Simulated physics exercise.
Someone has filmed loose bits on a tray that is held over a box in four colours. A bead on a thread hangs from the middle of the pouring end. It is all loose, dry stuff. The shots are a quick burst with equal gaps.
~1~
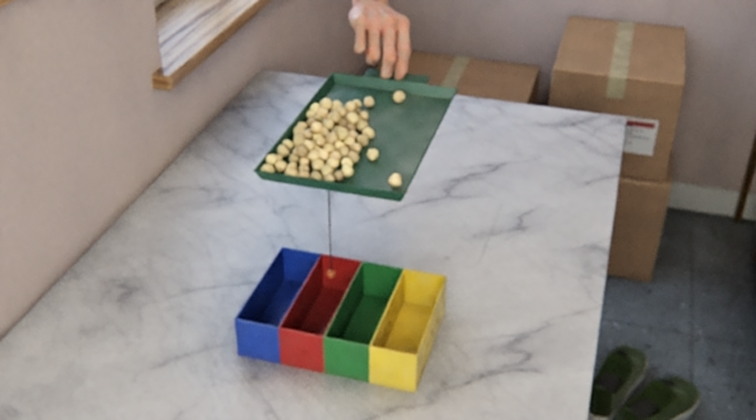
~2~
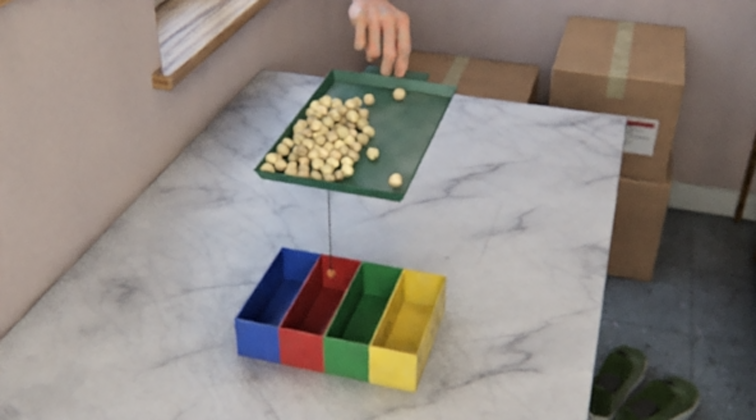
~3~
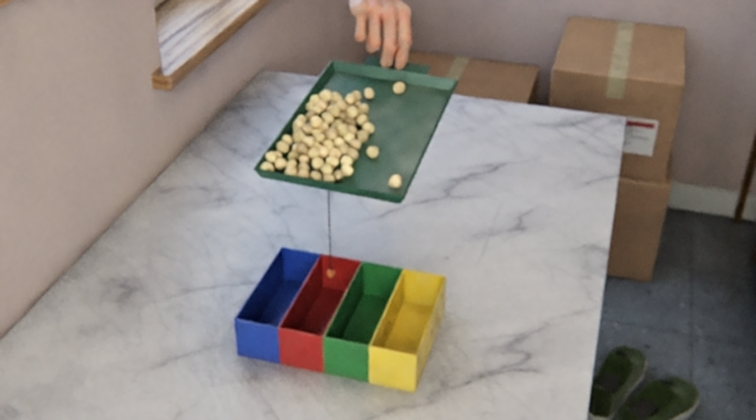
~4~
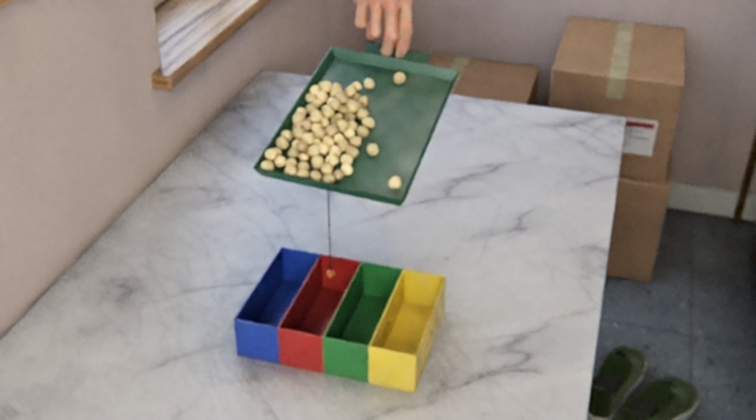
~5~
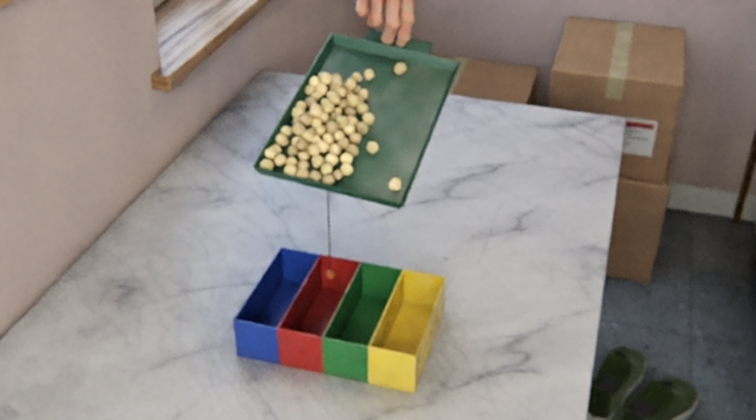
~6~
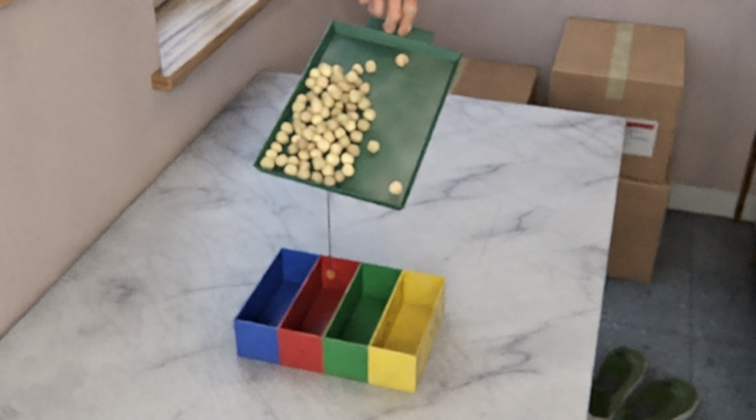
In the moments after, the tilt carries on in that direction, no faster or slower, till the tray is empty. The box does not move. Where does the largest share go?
The yellow cell gets the most.
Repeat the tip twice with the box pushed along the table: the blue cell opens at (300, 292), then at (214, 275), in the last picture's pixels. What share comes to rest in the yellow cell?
First some 20, then 20 per cent.
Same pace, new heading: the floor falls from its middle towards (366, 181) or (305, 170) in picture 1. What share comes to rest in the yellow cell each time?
About 40 and 0 per cent.
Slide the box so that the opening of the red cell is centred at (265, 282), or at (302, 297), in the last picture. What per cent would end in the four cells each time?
About 20 and 80 per cent.
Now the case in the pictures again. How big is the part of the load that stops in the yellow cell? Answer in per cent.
About 50 per cent.
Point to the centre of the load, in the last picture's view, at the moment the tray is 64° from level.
Near (368, 197).
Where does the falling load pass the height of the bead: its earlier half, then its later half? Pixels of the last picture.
First near (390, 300), later near (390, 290).
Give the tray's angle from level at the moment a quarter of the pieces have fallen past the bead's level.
Around 70° of tilt.
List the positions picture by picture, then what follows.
Corners of the pouring end (261, 168) and (401, 191), level; middle of the load (325, 144), macadamia nuts; bead on its thread (331, 274); blue cell (258, 338); red cell (302, 347); green cell (347, 356); yellow cell (393, 366), in the first frame.
Corners of the pouring end (261, 168) and (400, 191), level; middle of the load (324, 142), in the second frame.
Corners of the pouring end (261, 167) and (400, 193), tipped barely, lowest at the right corner; middle of the load (324, 139), in the third frame.
Corners of the pouring end (260, 165) and (400, 196), tipped a little, lowest at the right corner; middle of the load (324, 135), in the fourth frame.
Corners of the pouring end (260, 164) and (400, 199), tipped a little, lowest at the right corner; middle of the load (324, 131), in the fifth frame.
Corners of the pouring end (260, 163) and (400, 202), tipped clearly, lowest at the right corner; middle of the load (324, 127), just a few on the move; blue cell (257, 338); red cell (301, 348); green cell (346, 357); yellow cell (392, 366), in the sixth frame.
Just after the last frame, tray tipped steeply; roughly two thirds on the tray; about a tenth in the yellow cell; just a few in the green cell; just a few in the red cell; roughly a quarter falling or outside the box.
A moment on, tray tipped past a quarter turn; roughly half in the yellow cell; roughly a third in the green cell; about a tenth in the red cell; just a few in the blue cell; about a tenth falling or outside the box.
Further on, tray tipped past a quarter turn; roughly half in the yellow cell; roughly a third in the green cell; about a tenth in the red cell; just a few in the blue cell; about a tenth falling or outside the box.
When it is over, tray tipped past a quarter turn; roughly half in the yellow cell; roughly a third in the green cell; about a tenth in the red cell; just a few in the blue cell; about a tenth outside the box.
